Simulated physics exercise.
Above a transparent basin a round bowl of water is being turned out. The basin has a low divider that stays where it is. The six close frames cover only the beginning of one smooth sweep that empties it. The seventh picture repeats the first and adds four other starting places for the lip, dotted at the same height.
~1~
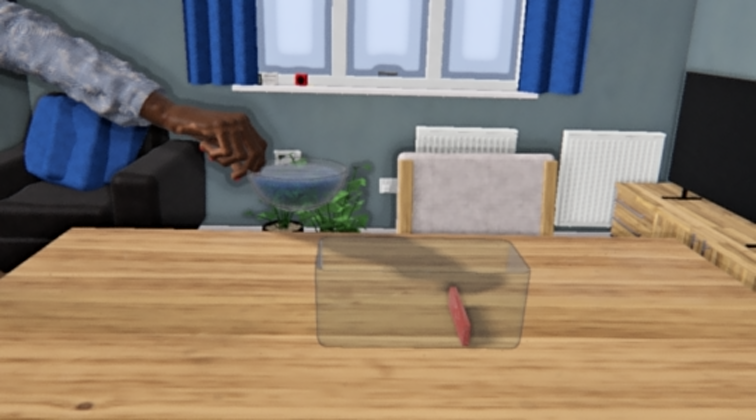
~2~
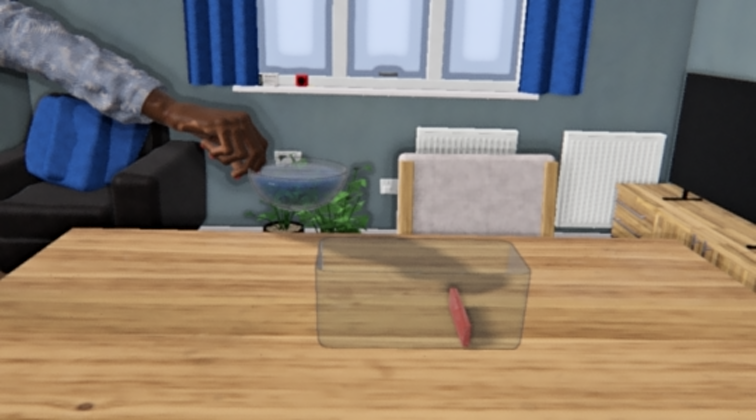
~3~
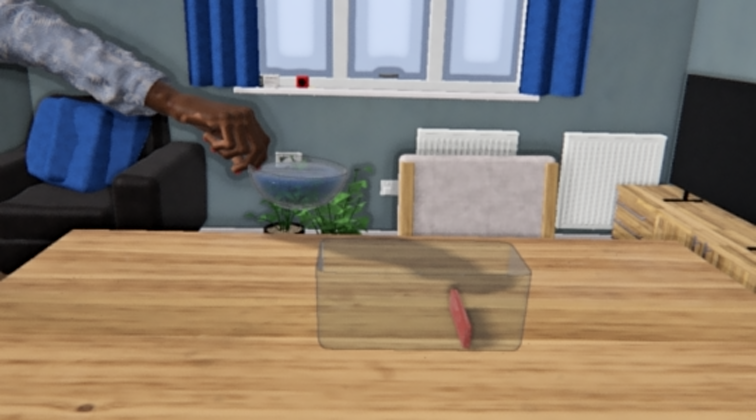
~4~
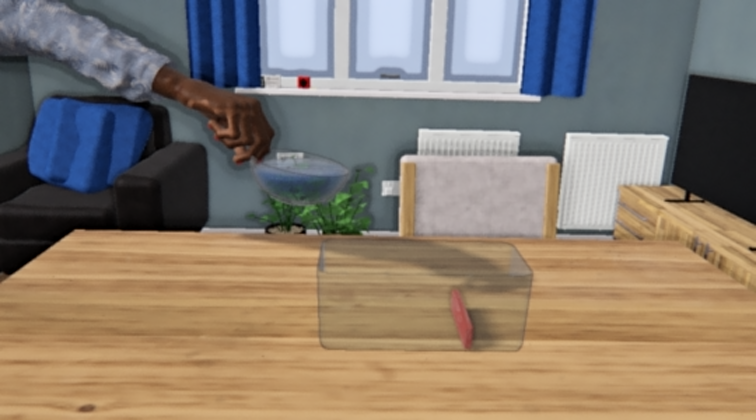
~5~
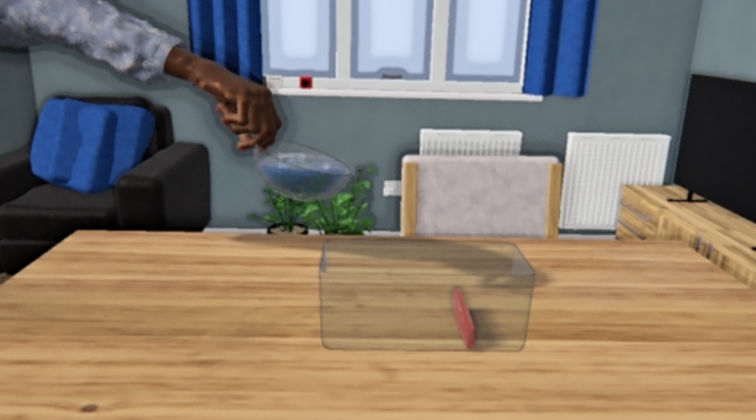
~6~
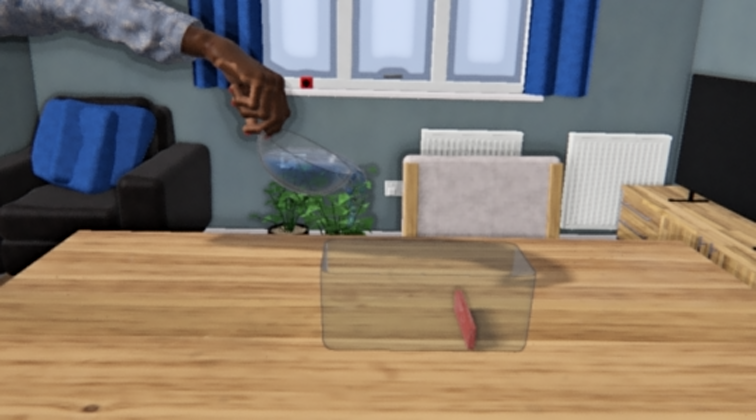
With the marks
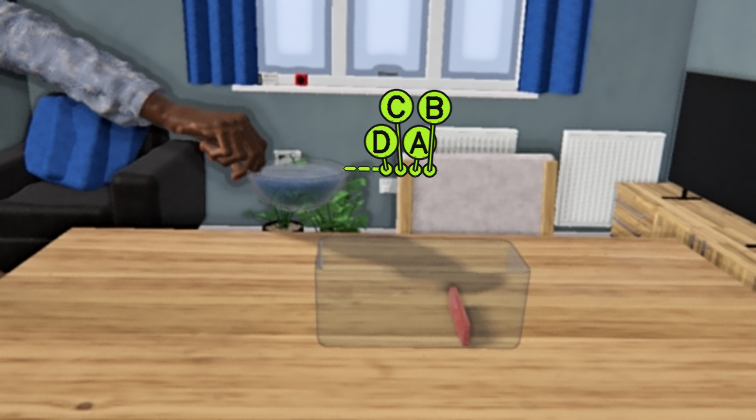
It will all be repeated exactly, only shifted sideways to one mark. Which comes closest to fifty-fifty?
I would pick place C.
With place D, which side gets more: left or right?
The left side.
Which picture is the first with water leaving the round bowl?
Picture 5.
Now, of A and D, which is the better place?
The answer is A.
On the marked copy, A at (415, 169); B at (429, 170); C at (400, 169); D at (386, 169).
If A is chosen, about 26 % ends left of the wall and 73 % right of it.
If B is chosen, about 27 % ends left of the wall and 73 % right of it.
If C is chosen, about 50 % ends left of the wall and 49 % right of it.
If D is chosen, about 83 % ends left of the wall and 16 % right of it.
